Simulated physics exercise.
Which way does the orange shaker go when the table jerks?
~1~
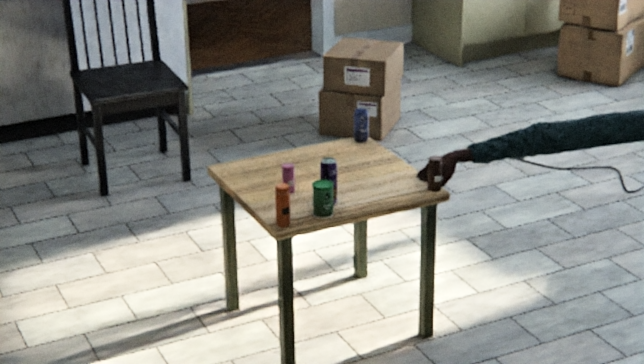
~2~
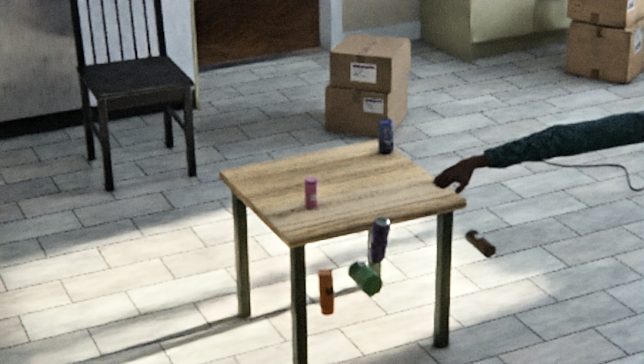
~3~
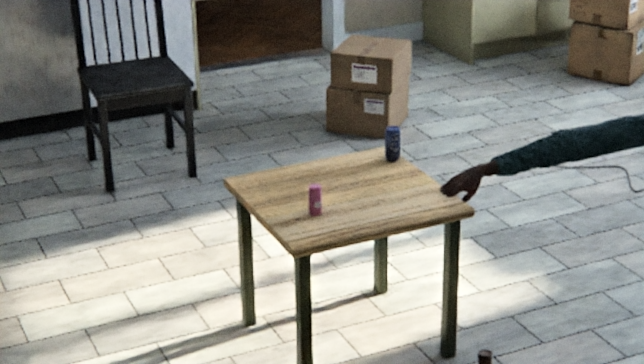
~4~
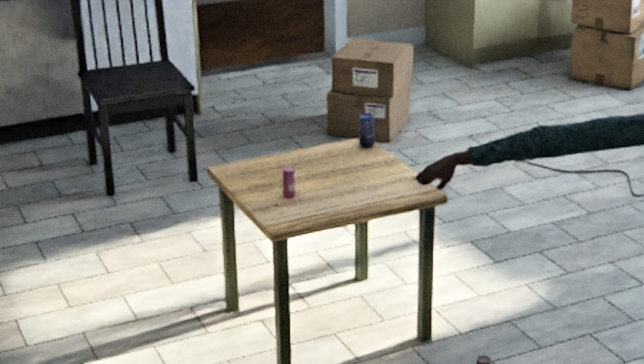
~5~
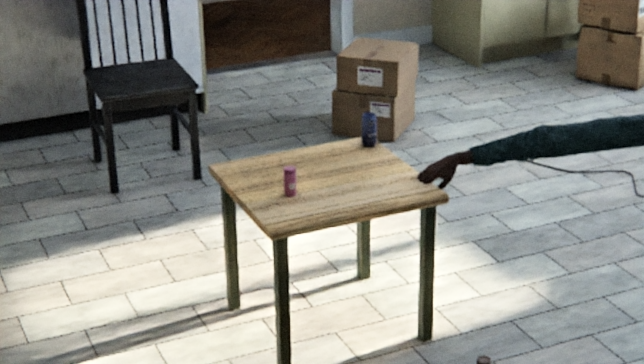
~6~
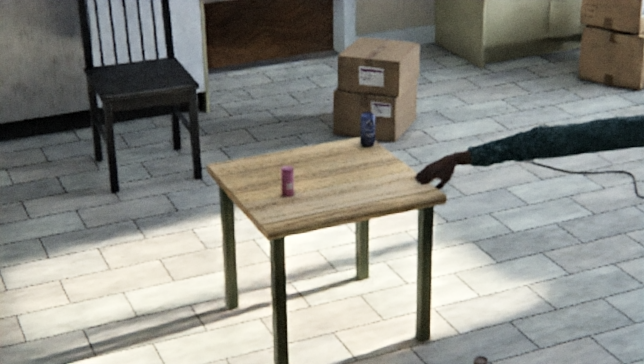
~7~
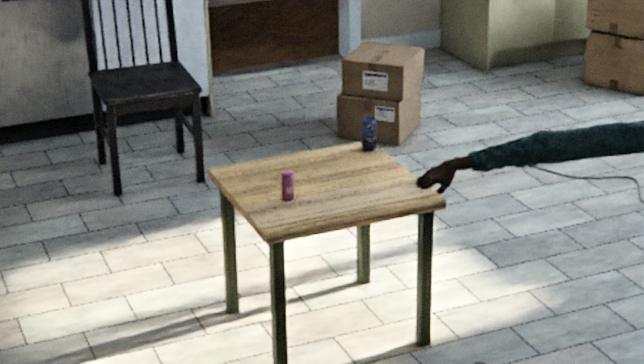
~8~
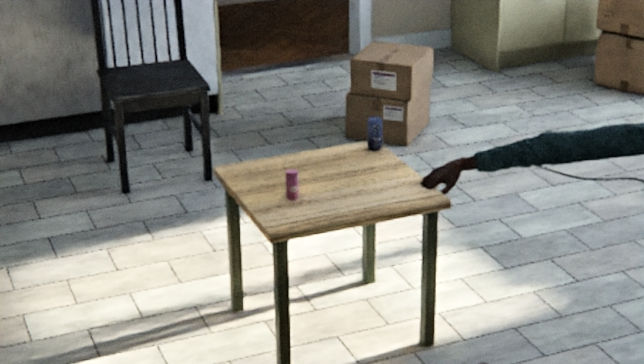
The orange shaker goes down, dropping past the front edge of the table towards the floor.
